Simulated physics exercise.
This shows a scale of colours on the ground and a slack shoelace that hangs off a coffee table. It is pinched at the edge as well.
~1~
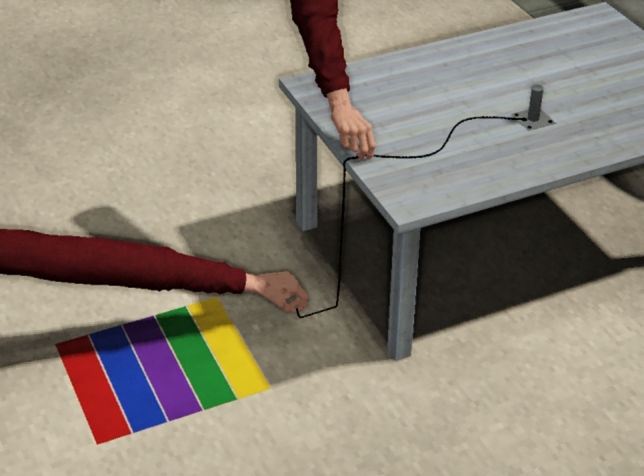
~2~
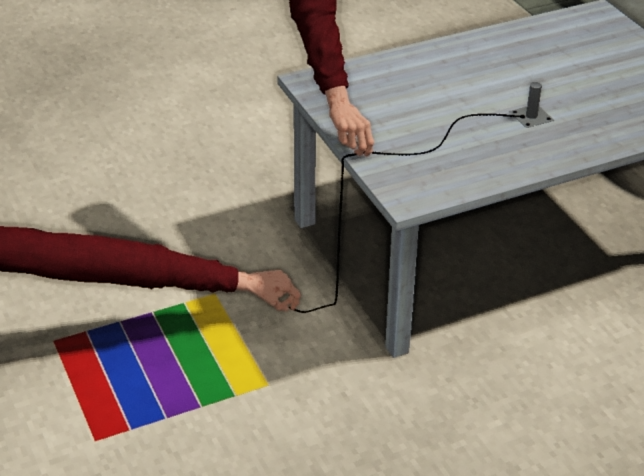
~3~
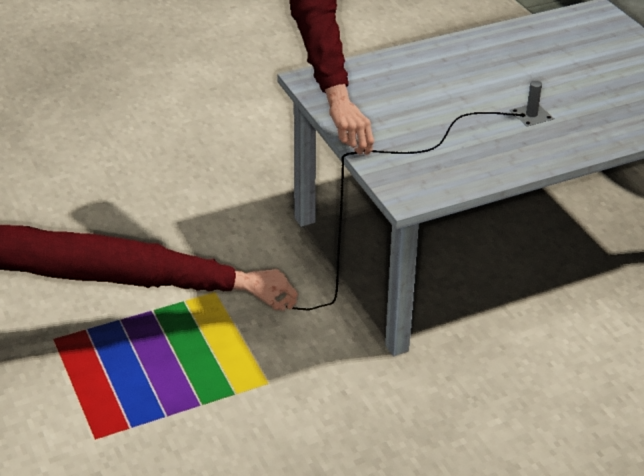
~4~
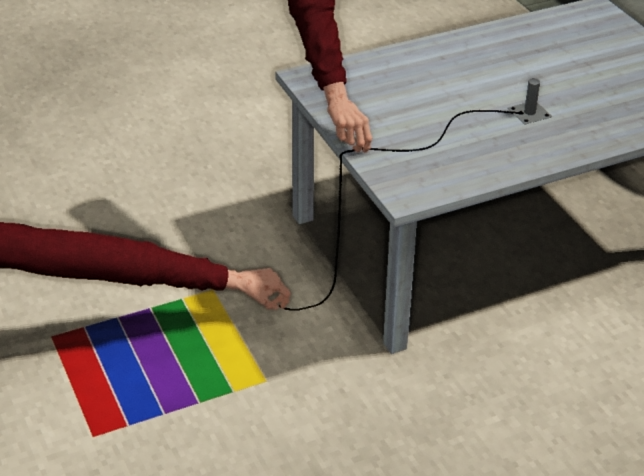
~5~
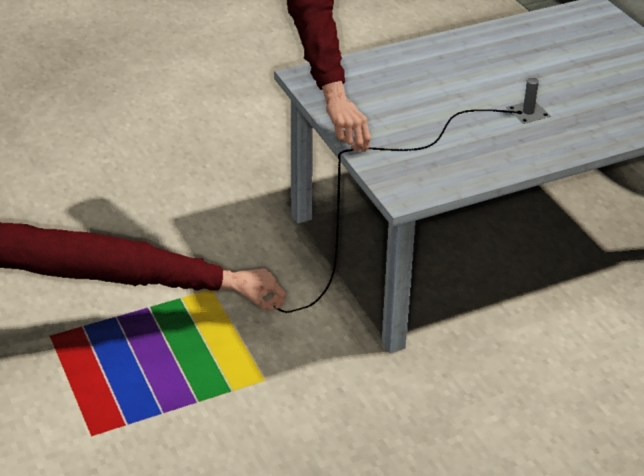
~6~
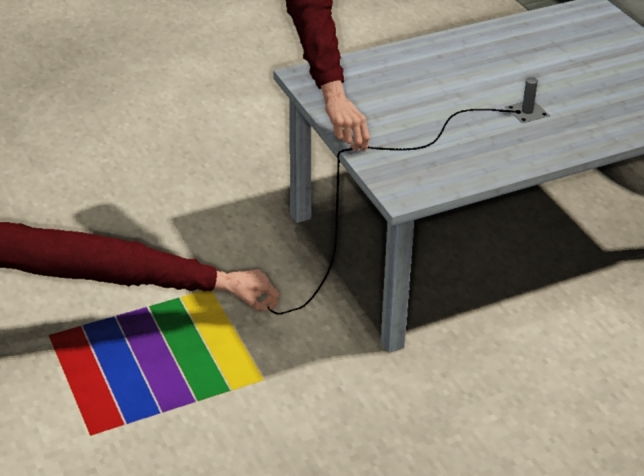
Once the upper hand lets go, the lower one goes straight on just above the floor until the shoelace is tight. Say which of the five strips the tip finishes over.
Purple.
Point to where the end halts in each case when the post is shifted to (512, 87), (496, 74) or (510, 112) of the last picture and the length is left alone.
Around (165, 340), (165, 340) and (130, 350).
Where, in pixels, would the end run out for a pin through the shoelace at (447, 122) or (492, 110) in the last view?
(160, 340) and (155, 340).
A little later, end near (201, 327); over yellow.
Next, end near (169, 337); over green.
When it is tight, end near (150, 343); over purple. The end stops over the purple strip.
